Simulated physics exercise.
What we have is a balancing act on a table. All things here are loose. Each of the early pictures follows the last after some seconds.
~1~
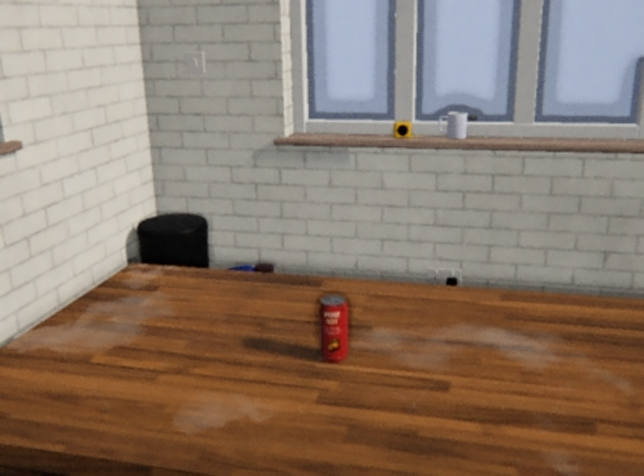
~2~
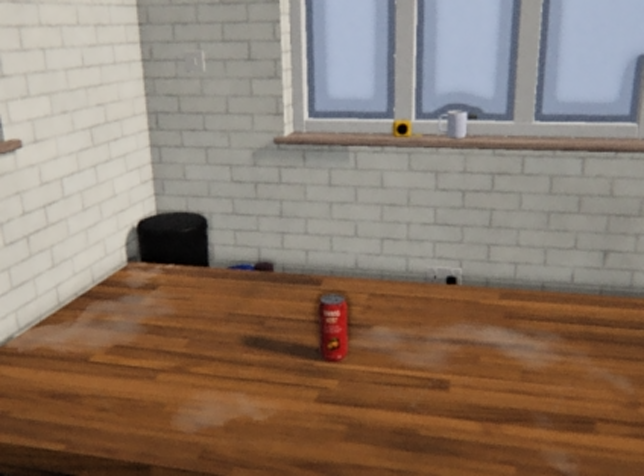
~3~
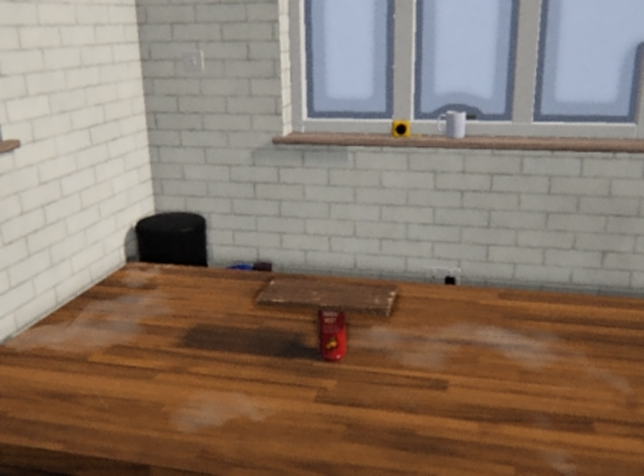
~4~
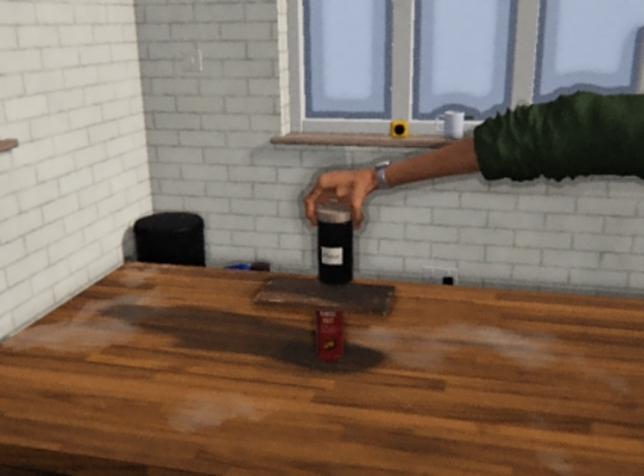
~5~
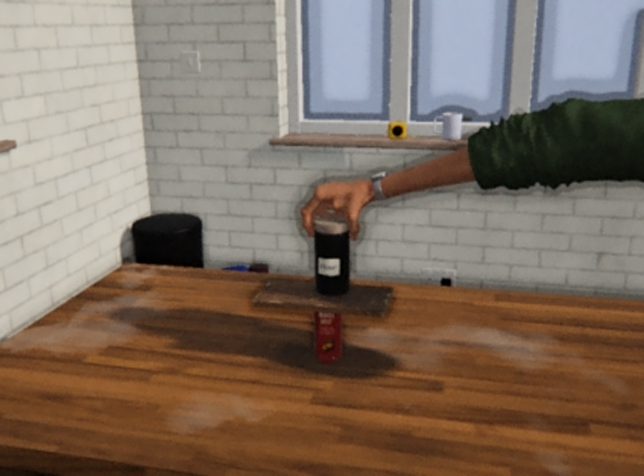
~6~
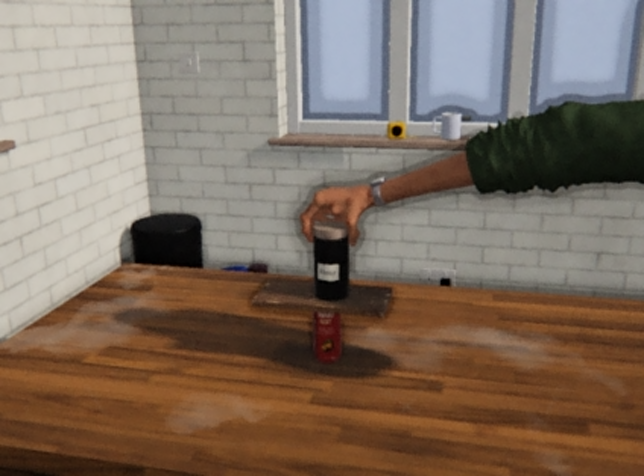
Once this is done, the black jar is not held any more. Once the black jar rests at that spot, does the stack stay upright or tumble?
I predict the stack will bear it.
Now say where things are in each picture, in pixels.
In the first picture, the last thing is not in view yet; red can (333, 330).
In the second picture, the last thing is not in view yet; red can (333, 328).
In the third picture, the last thing is not in view yet; red can (332, 328).
The fourth picture shows on its way; black jar (335, 245); red can (330, 328).
The fifth picture shows on its way; black jar (332, 255); red can (328, 330).
The sixth picture shows set down, still held; black jar (332, 261); red can (327, 330).
Then, 0.80 s later than the last frame, all is still.
Then, 1.70 s later than the last frame, black jar resting near (332, 261).
When it is over, all 3 as before. End places, in pixels of the last picture, black jar near (332, 261). The stack stays up.
